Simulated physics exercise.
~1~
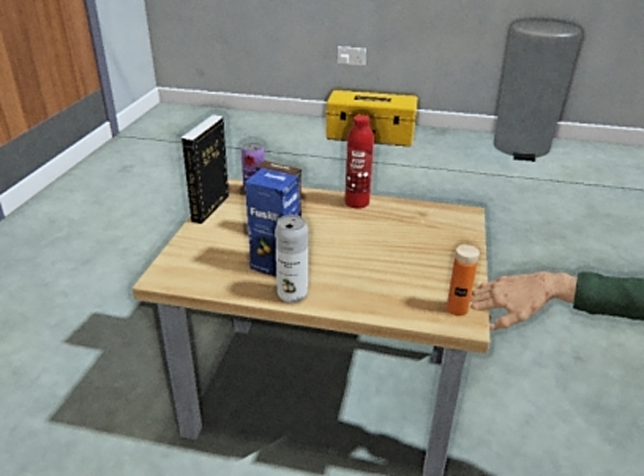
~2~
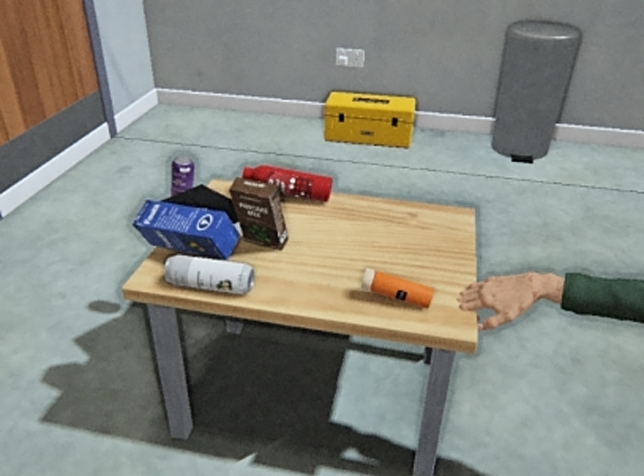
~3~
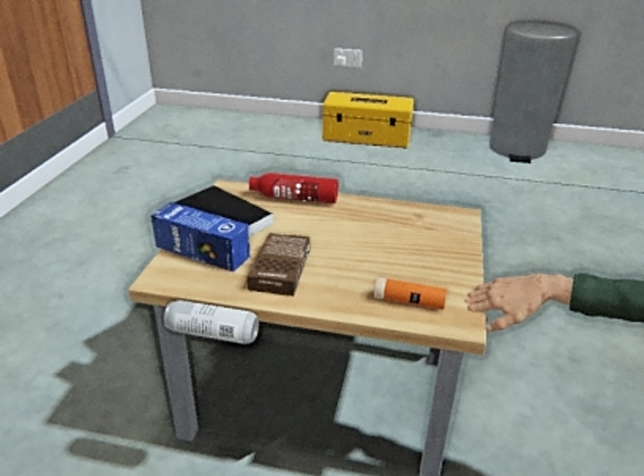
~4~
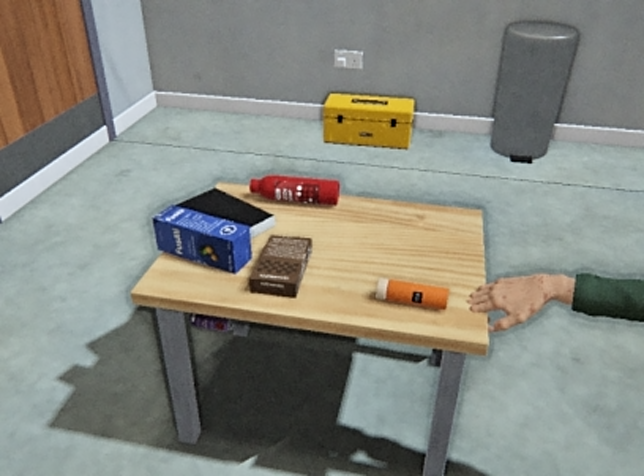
A light wooden table with grey legs stands in a pale green-floored room, seen from slightly above, with a yellow toolbox and grey bin behind and a green-sleeved hand at its right edge. Upright on it are a black book, blue carton, brown packet, purple can, red bottle, white can and orange shaker. The table jolts left and back, and the items topple, the purple can tipping off the far left side. The white can then drops off the near left edge. Finally the book, carton, packet, bottle and shaker lie still on top, the hand still beside them.
